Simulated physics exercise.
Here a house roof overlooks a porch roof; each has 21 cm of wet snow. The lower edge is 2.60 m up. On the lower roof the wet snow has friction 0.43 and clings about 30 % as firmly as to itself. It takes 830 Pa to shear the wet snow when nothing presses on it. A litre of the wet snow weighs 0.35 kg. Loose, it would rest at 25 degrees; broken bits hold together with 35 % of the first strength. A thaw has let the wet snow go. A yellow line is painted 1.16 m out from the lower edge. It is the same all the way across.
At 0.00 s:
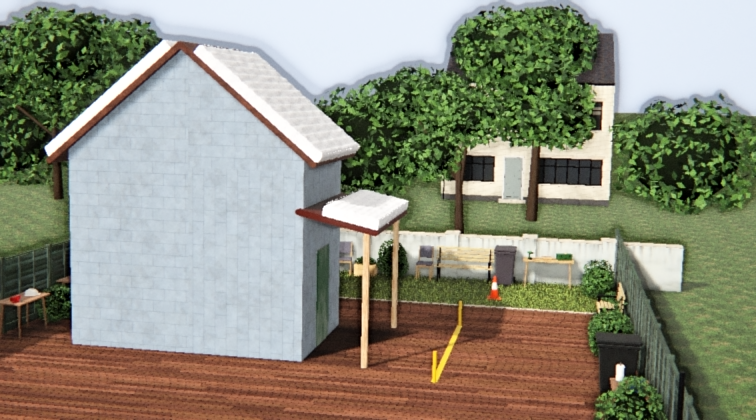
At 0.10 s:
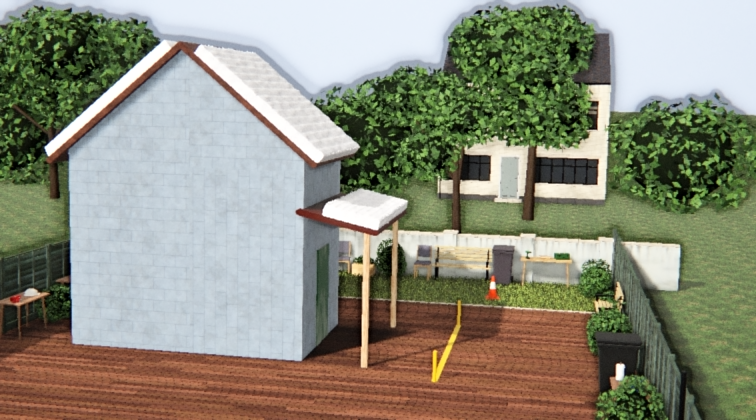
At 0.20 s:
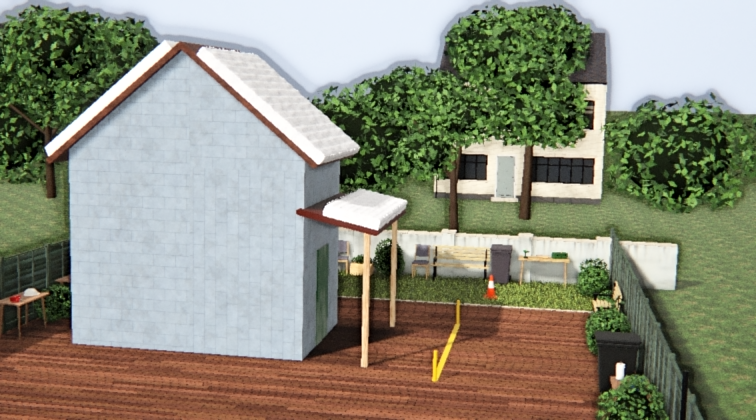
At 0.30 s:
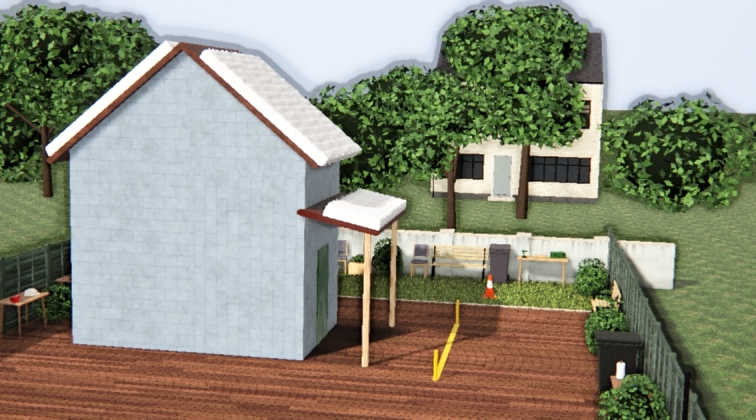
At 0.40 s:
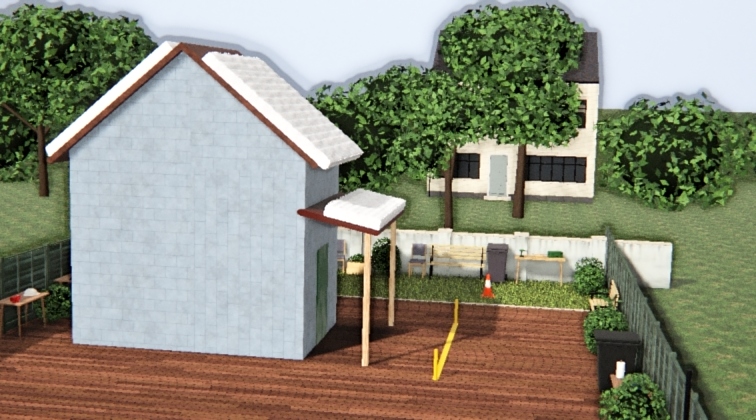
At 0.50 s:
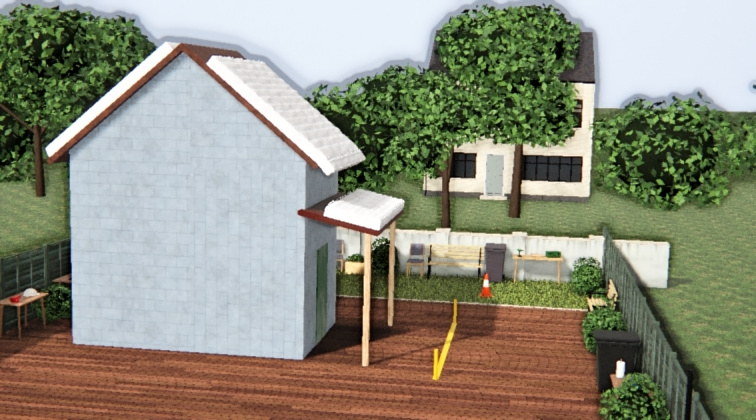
The video shows a pale blue house with thick white snow on its main roof and porch roof, beside a yellow line on brown decking, as the main roof's snow slides slightly down the right slope, exposing a narrow strip near the ridge.
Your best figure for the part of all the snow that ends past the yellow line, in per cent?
The part of all the snow that ends past the yellow line is near 39 %.
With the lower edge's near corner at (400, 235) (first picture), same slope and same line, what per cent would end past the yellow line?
In that case some 20 per cent.
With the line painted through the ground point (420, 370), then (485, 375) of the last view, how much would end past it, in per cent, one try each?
In that order: 50 %, 14 %.
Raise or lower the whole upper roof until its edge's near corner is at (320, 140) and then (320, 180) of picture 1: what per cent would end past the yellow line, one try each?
In turn about 55 %, 14 %.
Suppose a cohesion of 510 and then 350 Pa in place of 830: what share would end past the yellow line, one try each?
In that order: 55 %, 60 %.
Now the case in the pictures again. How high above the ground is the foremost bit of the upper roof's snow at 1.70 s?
Some 2.2 m.
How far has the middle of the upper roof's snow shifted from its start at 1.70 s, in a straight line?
Some 2.8 m.
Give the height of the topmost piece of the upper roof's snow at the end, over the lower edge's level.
Some 0.6 m.
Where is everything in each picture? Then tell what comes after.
In the first frame, foremost bit of the wet snow at (318, 150).
In the second frame, foremost bit of the wet snow at (319, 159), its middle shifted 10 mm.
In the third frame, foremost bit of the wet snow at (320, 160), its middle shifted 3.9 cm, 1 % of it past the upper edge, in one piece.
In the fourth frame, foremost bit of the wet snow at (323, 162), its middle shifted 9.0 cm, 3 % of it past the upper edge, in one piece.
In the fifth frame, foremost bit of the wet snow at (326, 165), its middle shifted 17 cm, 5 % of it past the upper edge, in one piece.
In the sixth frame, foremost bit of the wet snow at (330, 165), its middle shifted 27 cm, 9 % of it past the upper edge, cracking.
After 1.05 s, none is below the lower edge and 0 % is past the line.
After 1.70 s, 2 % is below the lower edge and 0 % is past the line.
After 2.35 s, 56 % is below the lower edge and 27 % is past the line.
After 3.00 s, 70 % is below the lower edge and 39 % is past the line.
After 3.90 s, 70 % is below the lower edge and 39 % is past the line.
